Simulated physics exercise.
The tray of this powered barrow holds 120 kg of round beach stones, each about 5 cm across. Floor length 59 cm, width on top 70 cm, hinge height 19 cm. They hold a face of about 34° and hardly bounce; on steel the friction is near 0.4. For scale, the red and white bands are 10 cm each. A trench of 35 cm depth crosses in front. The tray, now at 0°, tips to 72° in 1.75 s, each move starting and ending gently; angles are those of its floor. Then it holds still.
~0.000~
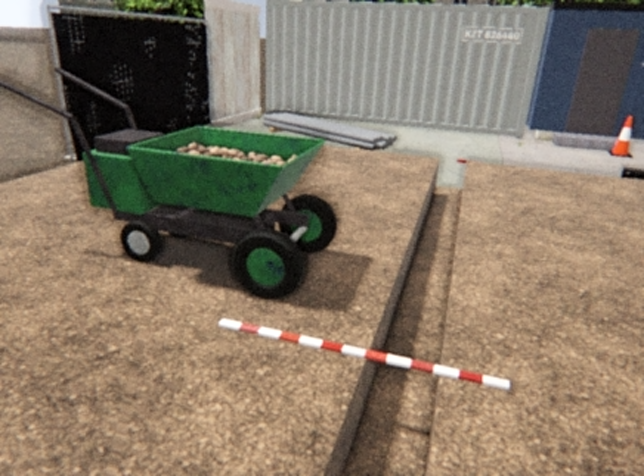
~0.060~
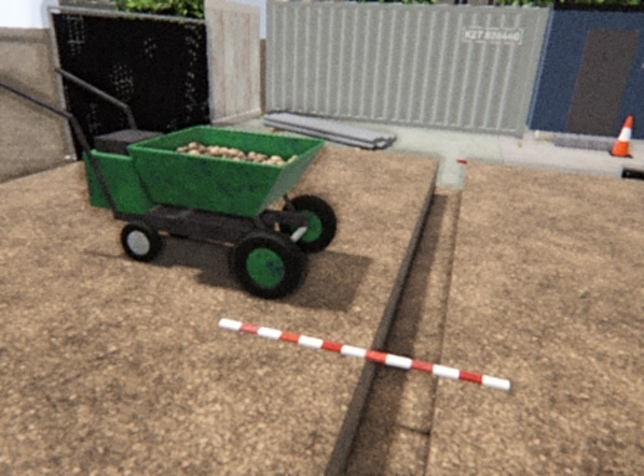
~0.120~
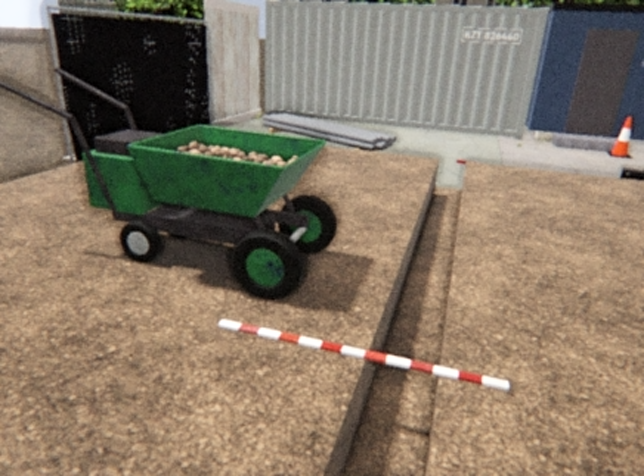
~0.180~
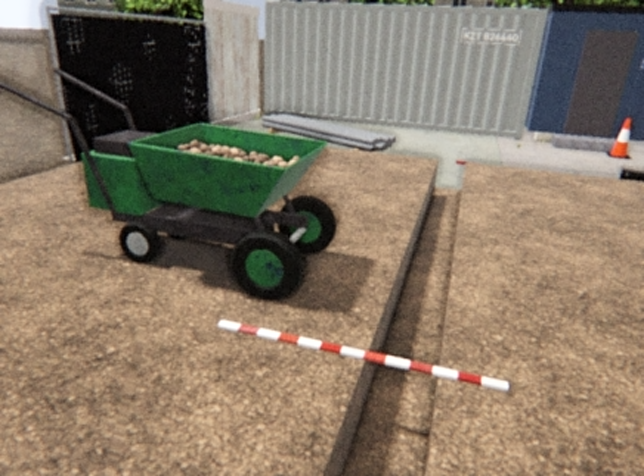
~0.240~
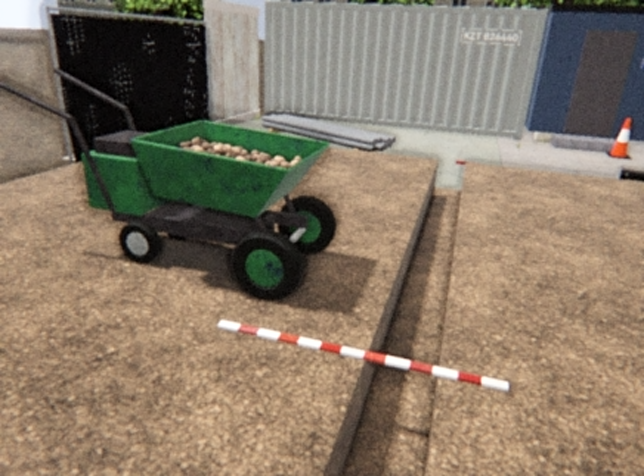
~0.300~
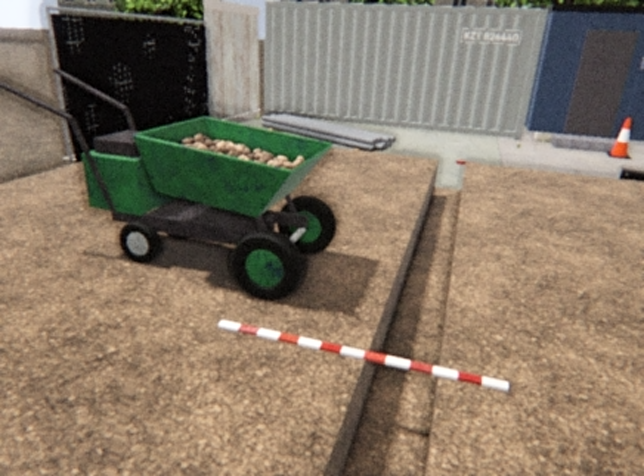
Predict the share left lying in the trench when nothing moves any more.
Roughly 98 per cent ends in the trench.
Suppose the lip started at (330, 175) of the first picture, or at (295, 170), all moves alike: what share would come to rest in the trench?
First some 50, then 85 per cent.
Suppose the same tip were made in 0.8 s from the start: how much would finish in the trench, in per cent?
It would be near 80 per cent.
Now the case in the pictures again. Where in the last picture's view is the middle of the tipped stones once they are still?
Around (414, 337).
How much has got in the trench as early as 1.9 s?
Some 55 per cent.
After 1.3 s the floor is at 61°; 100 % in the tray; the foremost stones are at (382, 229).
After 1.9 s the floor is at 72°; 44 % in the tray, 1 % short of the trench, 53 % in the trench, 2 % past the trench; the foremost stones are at (473, 310).
After 2.2 s the floor is at 72°; 21 % in the tray, 2 % short of the trench, 75 % in the trench, 2 % past the trench; the foremost stones are at (538, 327).
After 4.2 s the floor is at 72°; 0 % in the tray, 98 % in the trench, 2 % past the trench; the foremost stones are at (573, 345).
